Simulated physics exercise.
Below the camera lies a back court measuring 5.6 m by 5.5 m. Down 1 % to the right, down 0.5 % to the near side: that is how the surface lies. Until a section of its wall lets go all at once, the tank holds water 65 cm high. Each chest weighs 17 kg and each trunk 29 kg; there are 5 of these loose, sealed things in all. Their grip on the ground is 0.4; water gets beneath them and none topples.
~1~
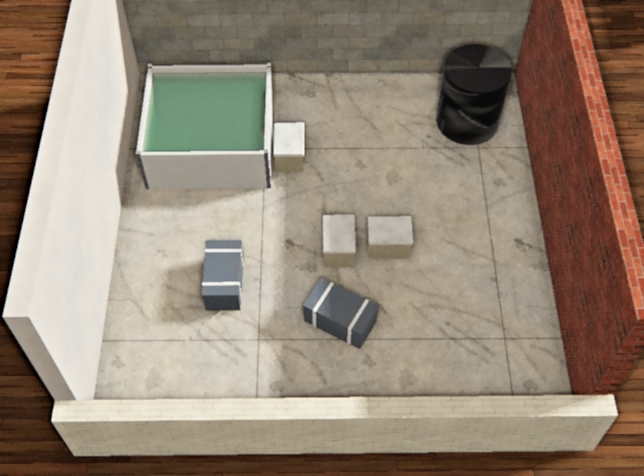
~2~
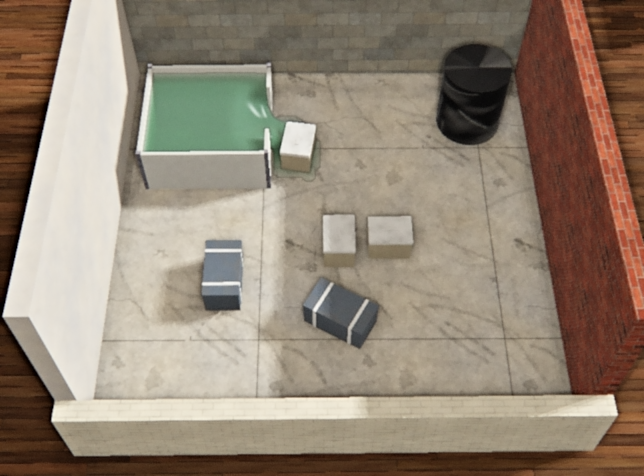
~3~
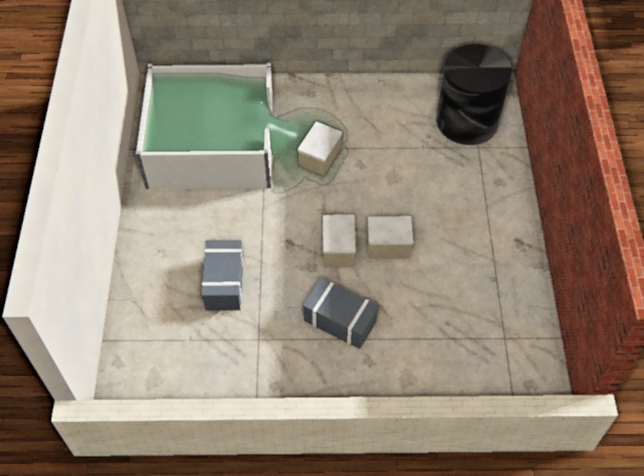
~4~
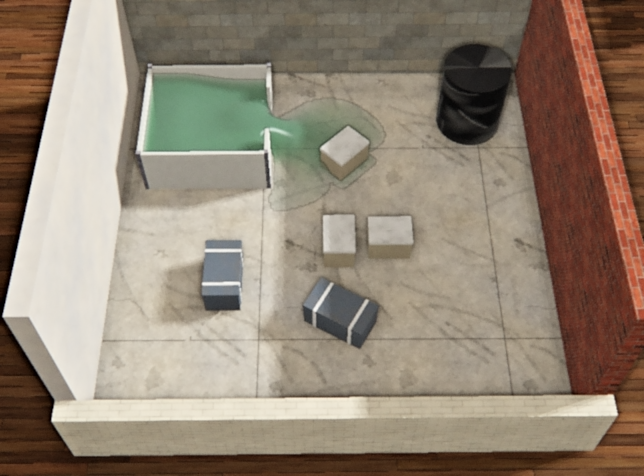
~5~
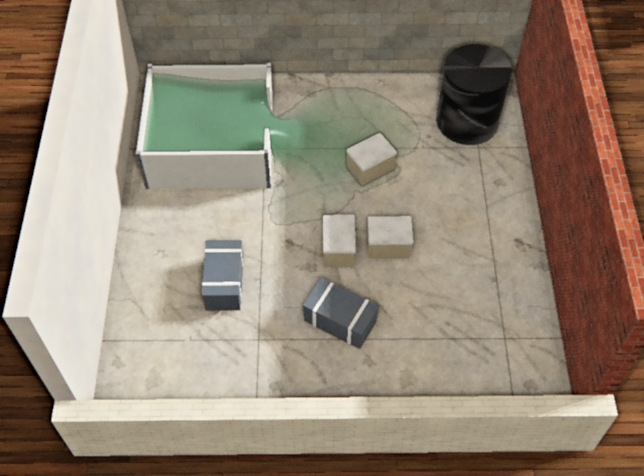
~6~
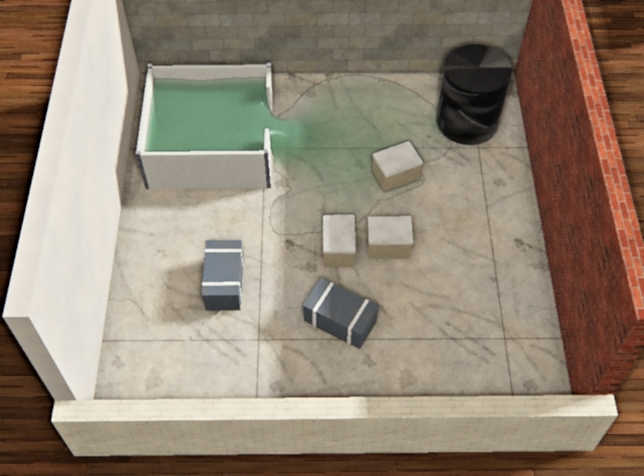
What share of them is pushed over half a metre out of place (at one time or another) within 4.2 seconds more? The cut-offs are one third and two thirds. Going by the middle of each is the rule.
By the time shown, under one third will have gone that far.
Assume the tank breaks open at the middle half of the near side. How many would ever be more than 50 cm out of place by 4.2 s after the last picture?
Then 2 of them would.
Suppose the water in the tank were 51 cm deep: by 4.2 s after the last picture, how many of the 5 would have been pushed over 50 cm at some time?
Count: 1.
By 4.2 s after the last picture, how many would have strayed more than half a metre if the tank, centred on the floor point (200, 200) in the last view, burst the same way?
2.
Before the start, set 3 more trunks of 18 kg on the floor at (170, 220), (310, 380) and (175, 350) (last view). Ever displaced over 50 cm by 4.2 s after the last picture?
Below, below, below.
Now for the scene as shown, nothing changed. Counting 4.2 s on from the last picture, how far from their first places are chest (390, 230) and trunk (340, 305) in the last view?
Distances: 20 cm; 0 cm.
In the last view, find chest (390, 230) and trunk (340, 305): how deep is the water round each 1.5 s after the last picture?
Close to 3 and 0 centimetres.
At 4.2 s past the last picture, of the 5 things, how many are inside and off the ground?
At that moment 1.
Then, 0.4 s after the last picture 1 of 5 are over 50 cm from their spots; 0 afloat.
Then, 1.5 s after the last picture 1 of 5 are over 50 cm from their spots; 1 afloat.
Then, 2.8 s after the last picture 1 of 5 are over 50 cm from their spots; 0 afloat.
Then, 4.2 s after the last picture 1 of 5 are over 50 cm from their spots, and 1 have been at some point; 1 afloat.
